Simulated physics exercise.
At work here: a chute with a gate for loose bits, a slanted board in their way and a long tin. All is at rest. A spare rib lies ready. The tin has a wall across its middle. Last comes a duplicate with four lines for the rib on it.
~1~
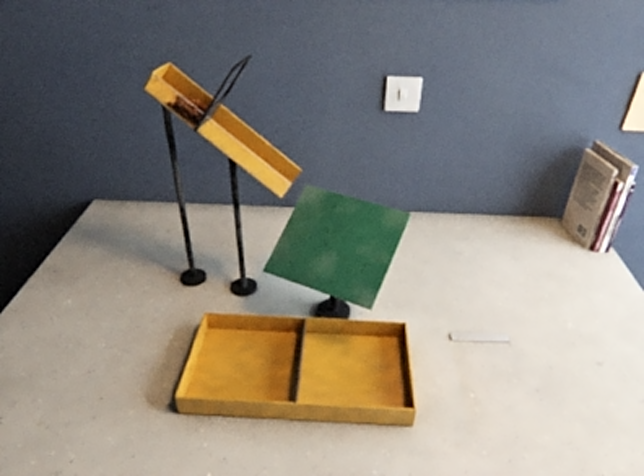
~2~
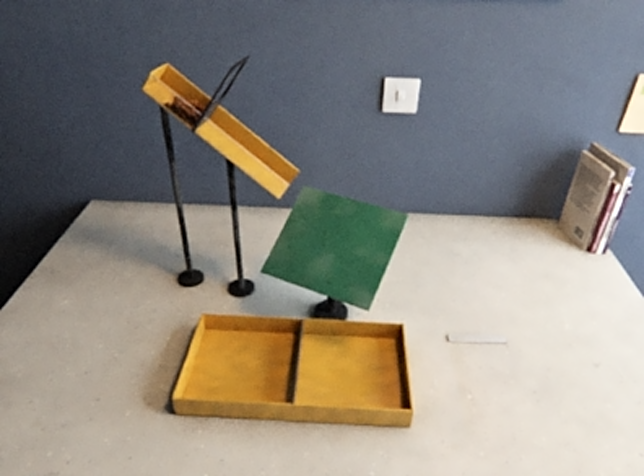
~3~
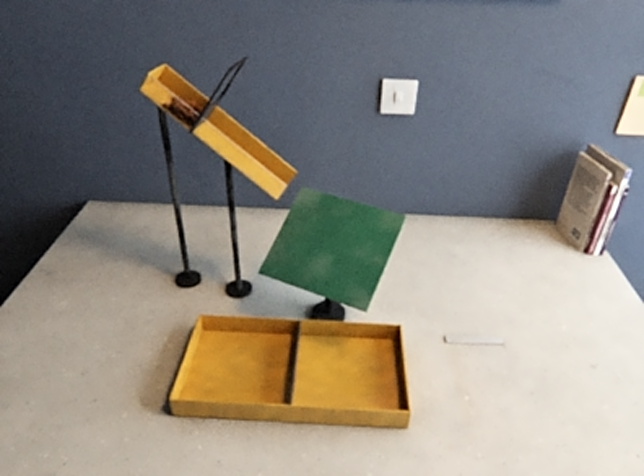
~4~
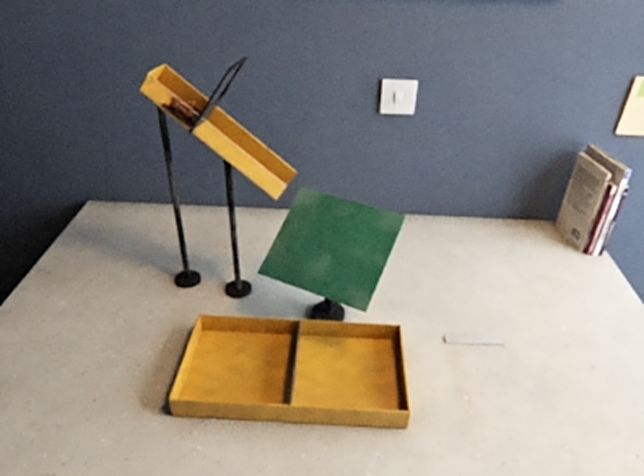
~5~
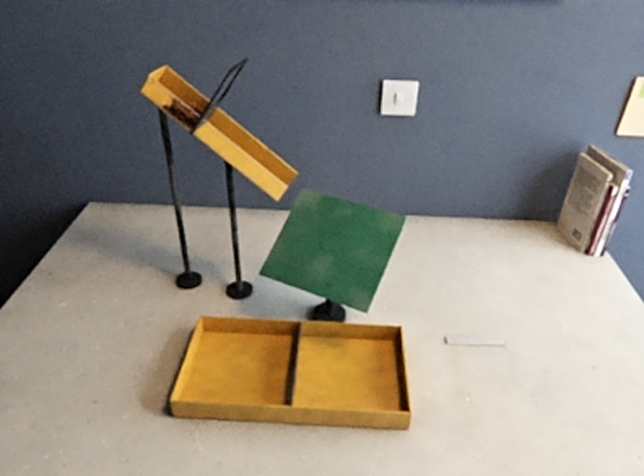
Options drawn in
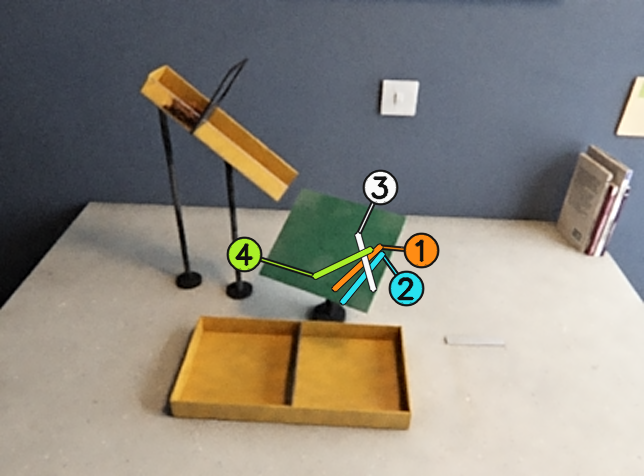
Only the camera moves, drifting very slightly as it looks down from in front at a pale tabletop against a blue-grey wall with a white switch. A sloping yellow chute on two black stands holds small brown bits behind a dark gate at upper left, with a tilted green board right of it, a divided yellow tin in front, and books at far right. The gate stays shut and every object stays still.
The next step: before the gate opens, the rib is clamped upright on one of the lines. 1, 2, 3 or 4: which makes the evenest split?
1.
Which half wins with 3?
The right half.
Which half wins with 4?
Left.
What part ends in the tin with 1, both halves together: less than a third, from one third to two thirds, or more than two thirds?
Line 1 gives more than two thirds.
On the marked copy, line 1 from (380, 247) to (334, 288); line 2 from (382, 254) to (342, 301); line 3 from (358, 235) to (373, 288); line 4 from (370, 249) to (315, 276).
For line 1, of what is caught, about half in the left half, about half in the right.
For line 2, of what is caught, about a quarter in the left half, most in the right.
For line 3, of what is caught, a small part in the left half, nearly all in the right.
For line 4, of what is caught, most in the left half, a small part in the right.
